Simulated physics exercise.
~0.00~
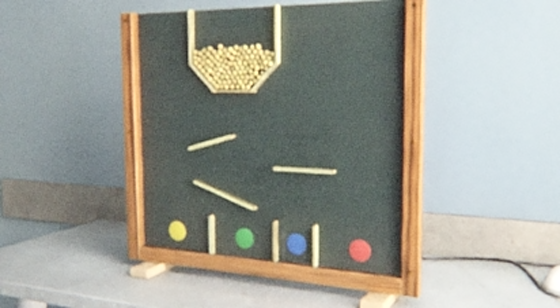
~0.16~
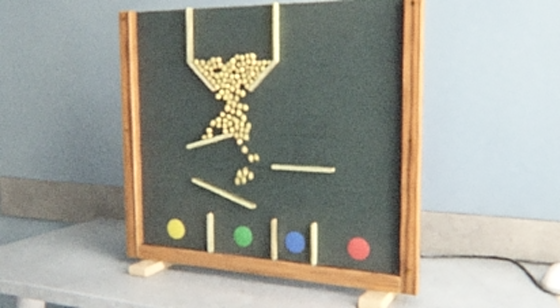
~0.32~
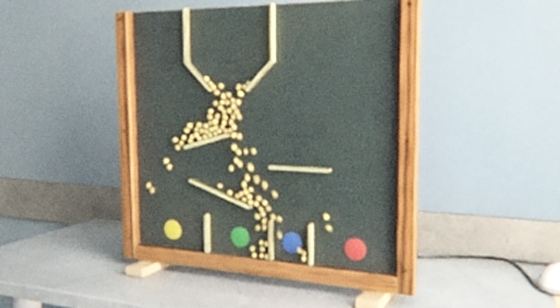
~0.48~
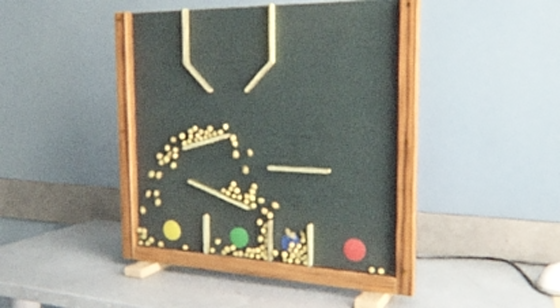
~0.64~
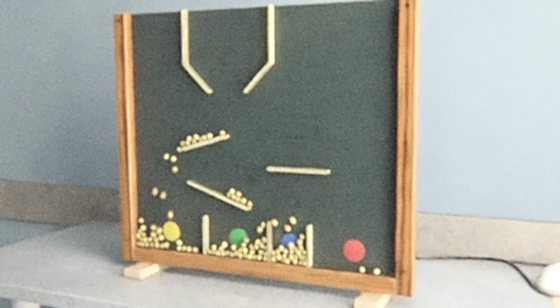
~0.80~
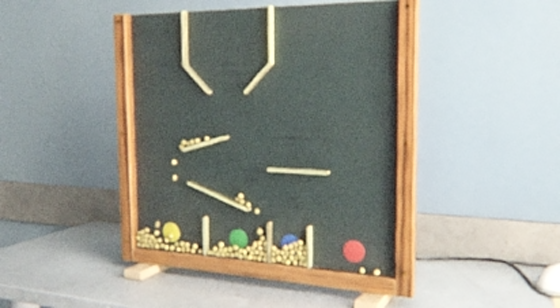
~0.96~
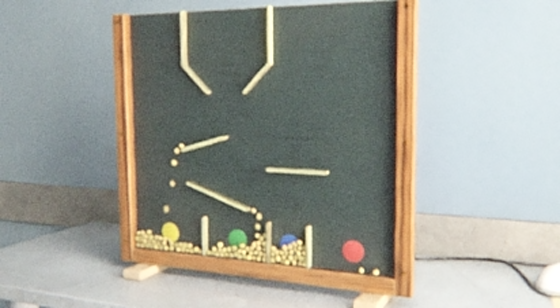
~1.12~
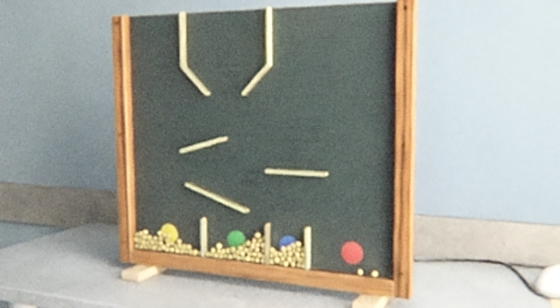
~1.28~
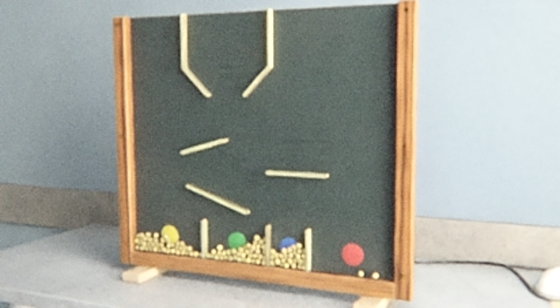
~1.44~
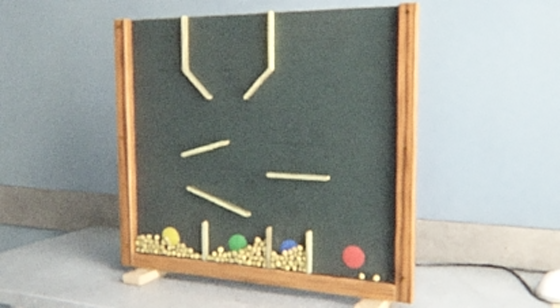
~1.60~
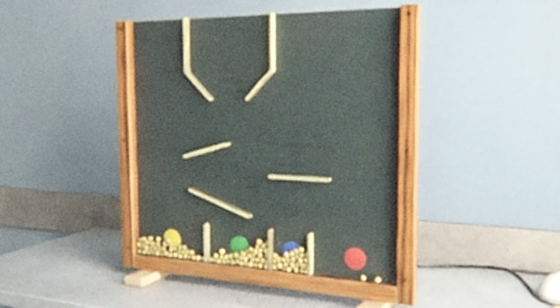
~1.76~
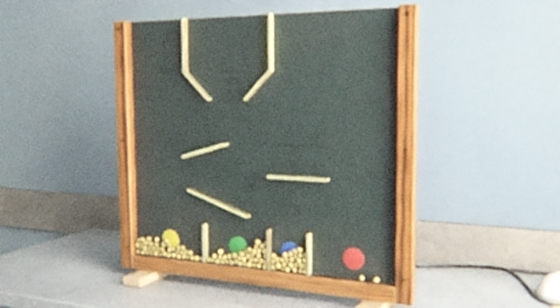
We see pale beads pour from a hopper on a dark upright board, bounce and slide over three fixed ledges, and settle mostly in the yellow, green and blue bins, while the red bin at the right ends with only a couple on its floor.
